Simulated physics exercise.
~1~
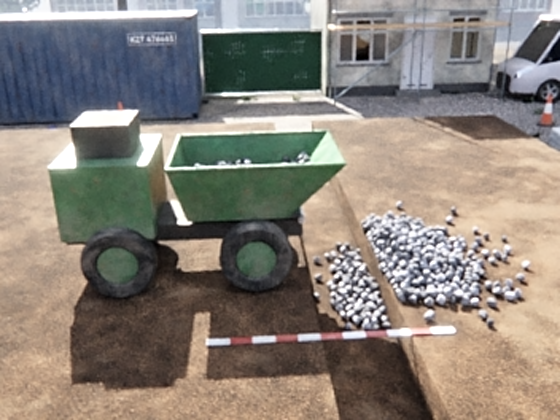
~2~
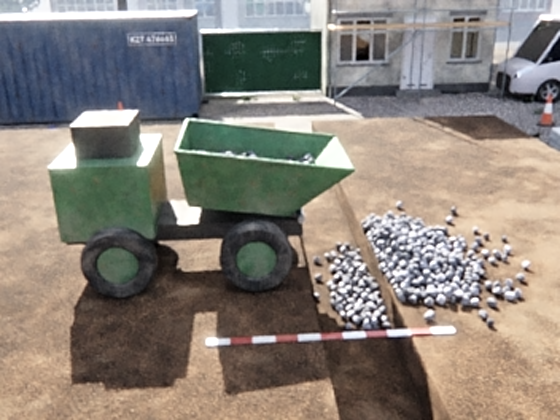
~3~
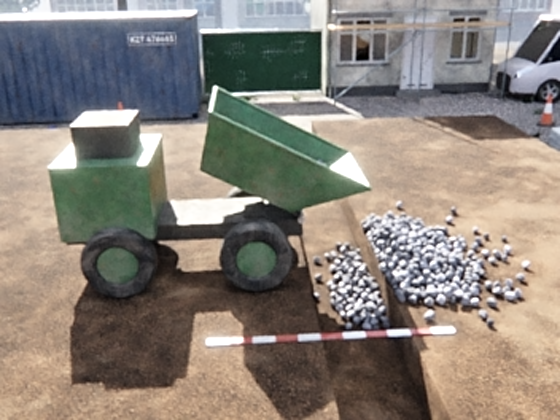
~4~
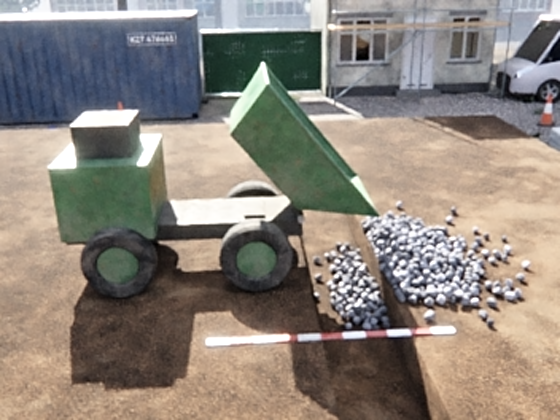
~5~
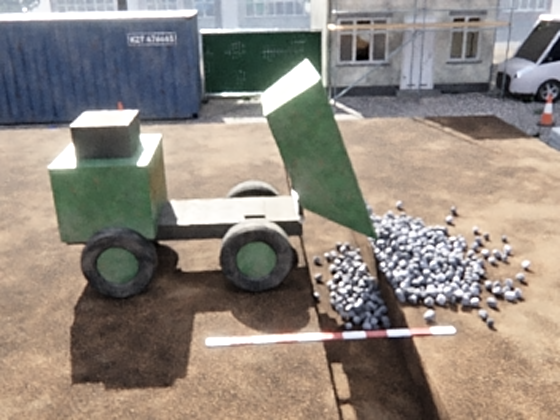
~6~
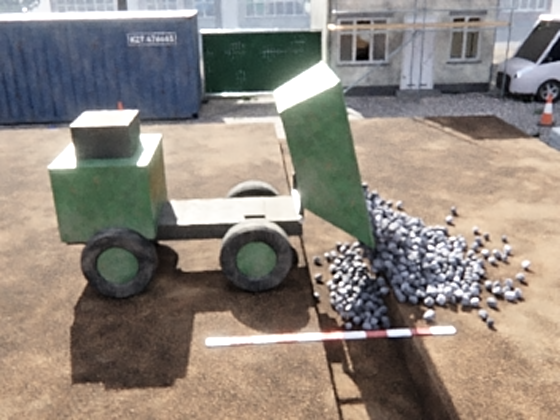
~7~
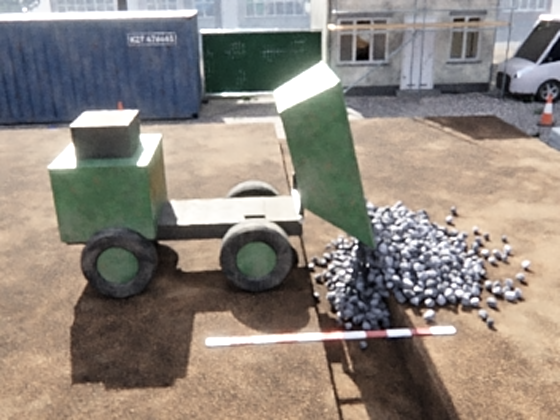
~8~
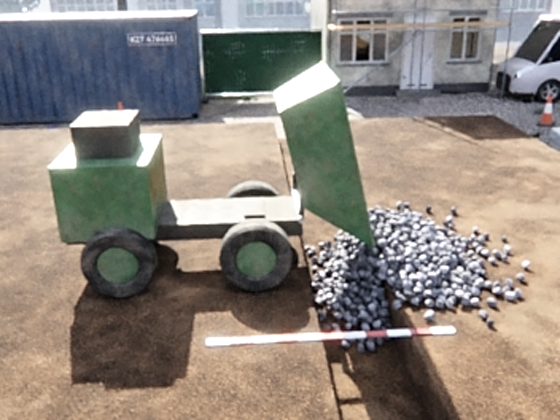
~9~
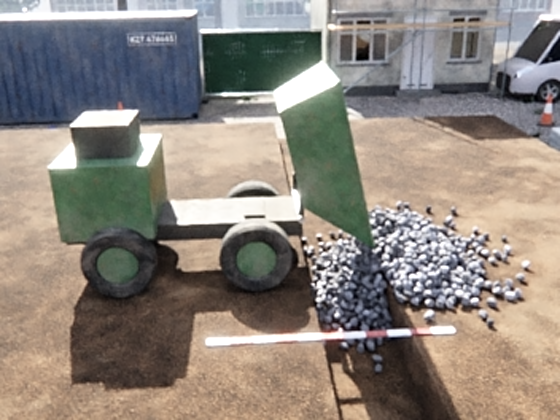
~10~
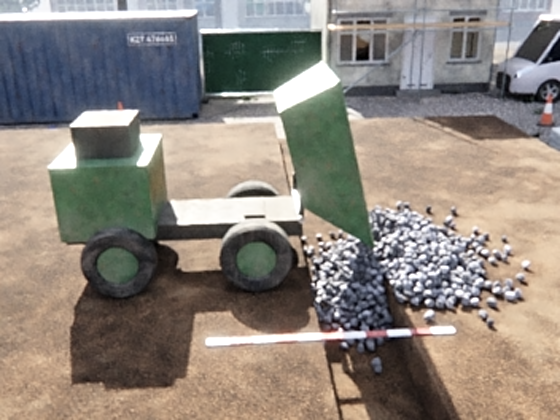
On a building site, a green dumper standing beside a trench raised its skip steeply to the right until grey stones poured out onto the earlier heap, filling more of the trench and settling in and beyond it, while the skip stayed up.
